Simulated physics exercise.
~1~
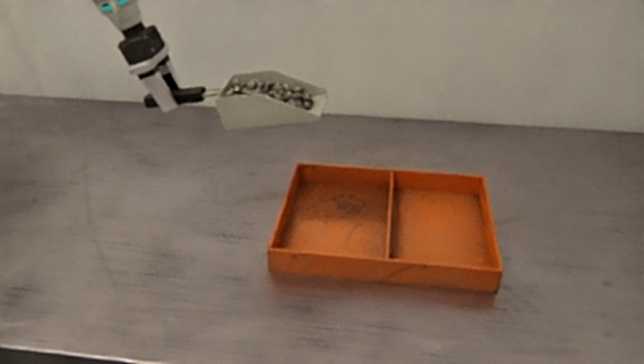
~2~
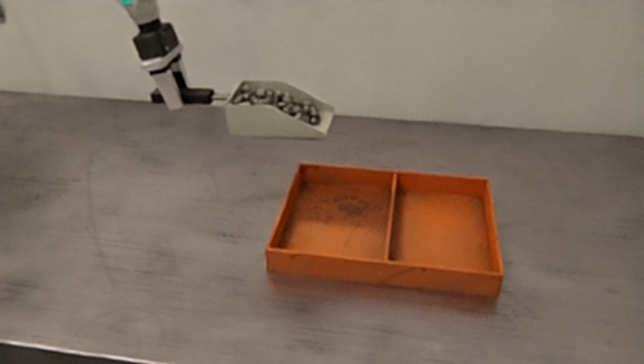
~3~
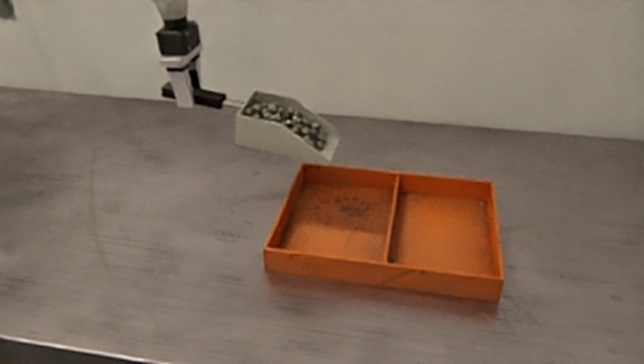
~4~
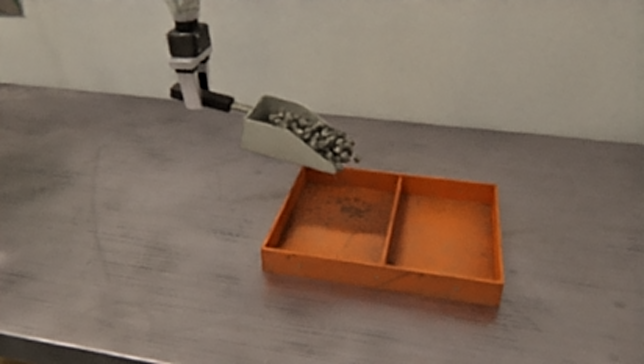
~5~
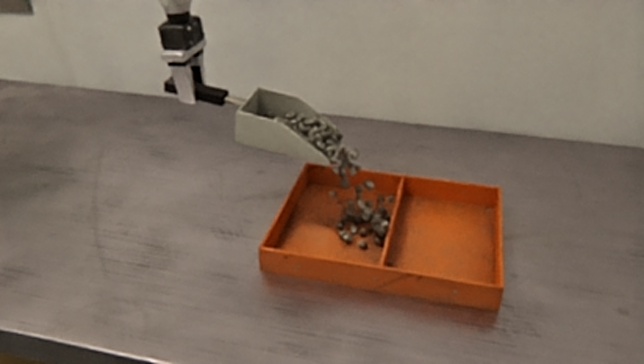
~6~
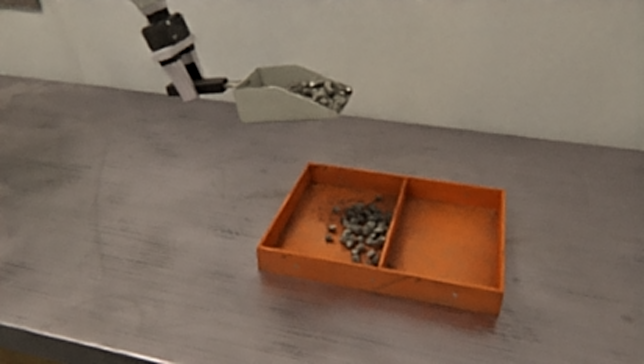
An orange tray divided into two compartments sits on a dark grey tabletop against a pale wall, seen from above at an angle. At the upper left, a black and silver robotic gripper holds a pale grey-green scoop heaped with small grey pebbles. The arm moves the scoop right and down toward the tray, tipping its open front downward. Pebbles slide to the lip and spill into the left compartment, piling beside the divider. The scoop then levels and lifts, still carrying many pebbles, while the right compartment stays empty.
